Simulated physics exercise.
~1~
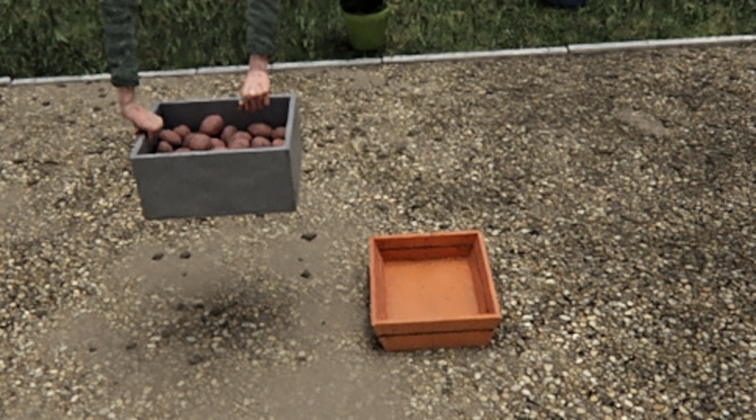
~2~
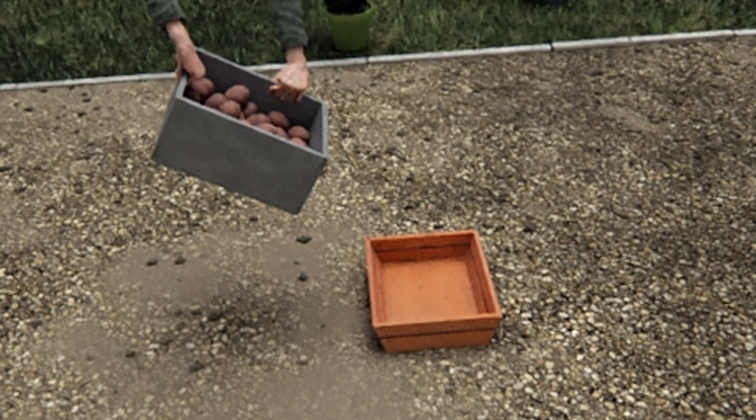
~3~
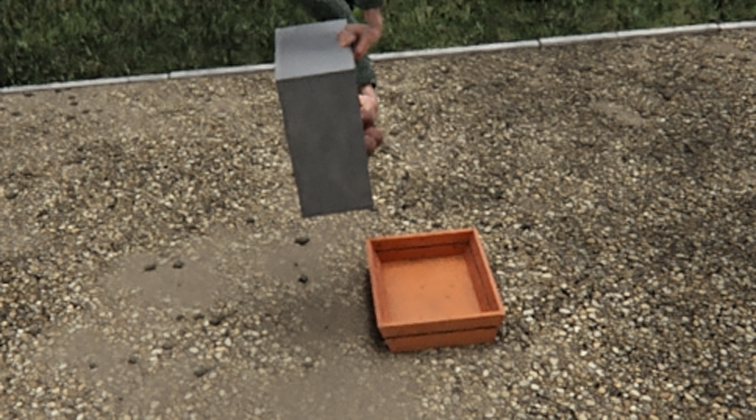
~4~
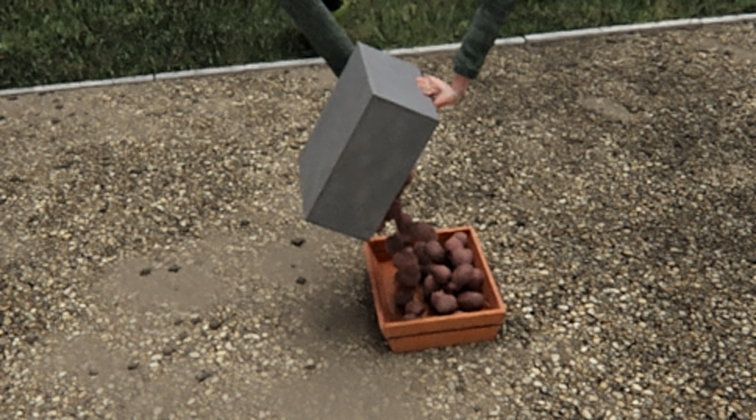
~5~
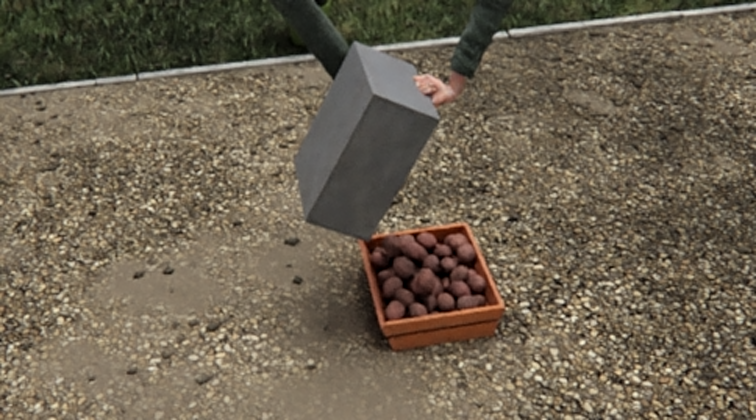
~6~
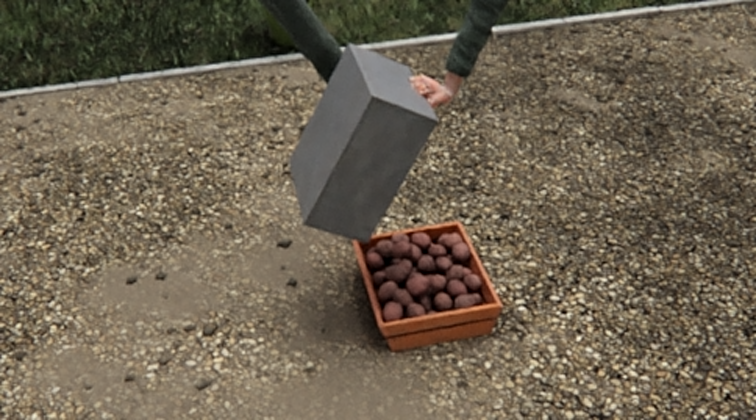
At first, two hands hold a grey box of red potatoes above a gravelly patch of ground, up and to the left of an empty orange basket. The hands tilt the box to the right while the potatoes stay inside. They bring it closer to the basket and turn it until it stands on end. Tipped further, the box spills the potatoes in a tumbling stream that quickly heaps up in the basket. Finally, the hands keep the box upturned above the full basket, with no potatoes seen lying on the ground around it.
